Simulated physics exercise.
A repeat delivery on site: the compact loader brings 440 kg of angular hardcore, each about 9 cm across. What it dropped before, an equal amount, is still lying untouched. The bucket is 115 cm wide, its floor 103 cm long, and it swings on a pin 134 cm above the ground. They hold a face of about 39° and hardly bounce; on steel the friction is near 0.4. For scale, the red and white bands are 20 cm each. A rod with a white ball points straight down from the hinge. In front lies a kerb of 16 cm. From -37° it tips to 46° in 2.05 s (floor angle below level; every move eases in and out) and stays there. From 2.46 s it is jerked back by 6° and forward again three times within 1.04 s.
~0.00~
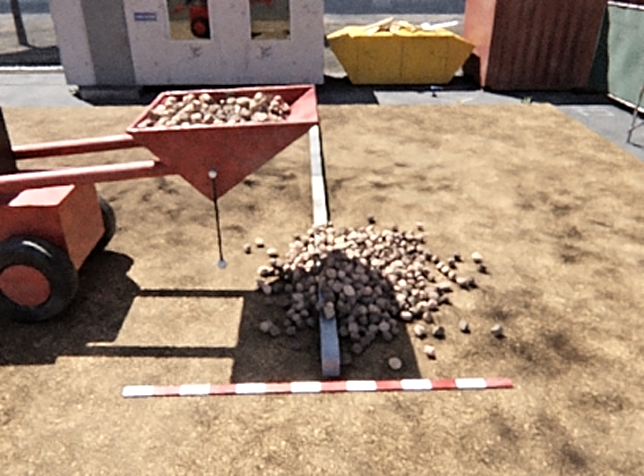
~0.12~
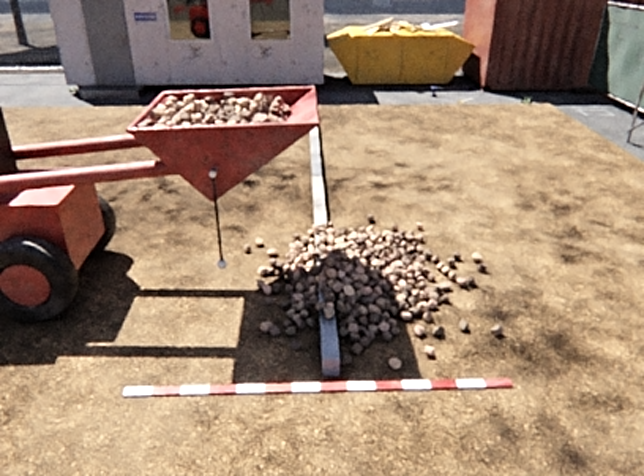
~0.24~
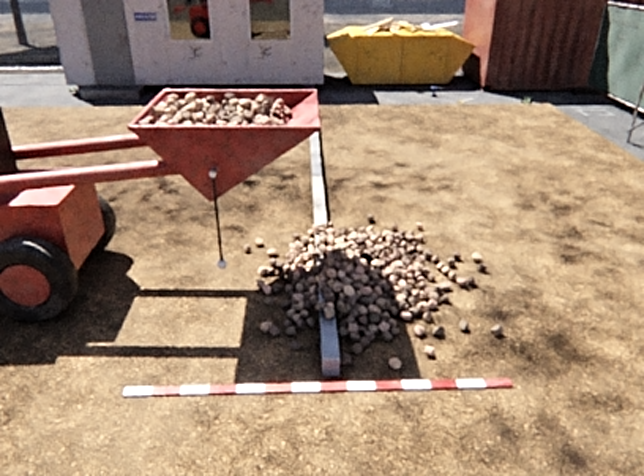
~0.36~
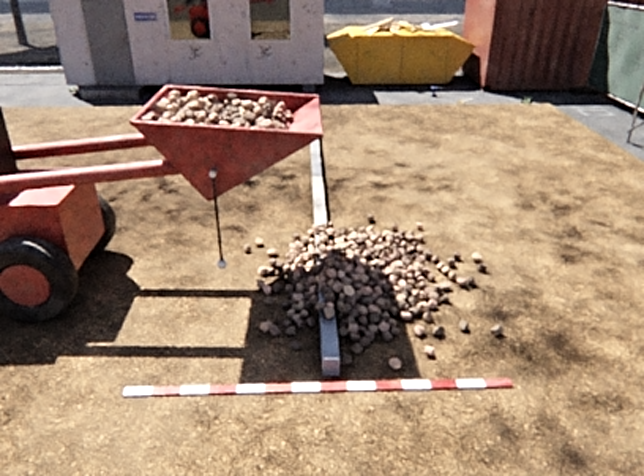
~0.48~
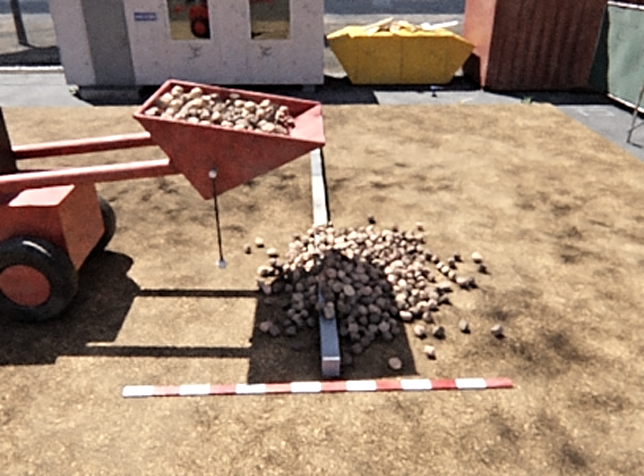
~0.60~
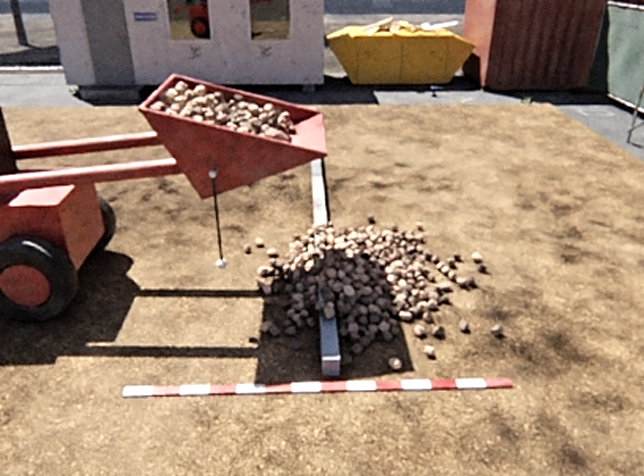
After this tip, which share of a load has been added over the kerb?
Some 30 per cent is added.
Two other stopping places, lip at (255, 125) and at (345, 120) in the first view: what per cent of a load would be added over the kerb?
About 0 and 65 per cent.
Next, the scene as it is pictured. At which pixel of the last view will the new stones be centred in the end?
Around (308, 264).
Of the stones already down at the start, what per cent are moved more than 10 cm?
About 5 per cent.
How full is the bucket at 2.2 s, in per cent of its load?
It holds some 20 per cent.
After 1.5 s the floor is at 33°; in per cent of one load, 98 in the bucket, 24 on this side of the kerb, 78 over the kerb; the foremost stones are at (468, 275).
After 2.2 s the floor is at 46°; in per cent of one load, 18 in the bucket, 88 on this side of the kerb, 94 over the kerb; the foremost stones are at (468, 275).
After 4.0 s the floor is at 46°; in per cent of one load, 0 in the bucket, 92 on this side of the kerb, 108 over the kerb; the foremost stones are at (468, 275).
After 6.8 s the floor is at 46°; in per cent of one load, 0 in the bucket, 92 on this side of the kerb, 108 over the kerb; the foremost stones are at (468, 275). Net gain over the kerb, 30.
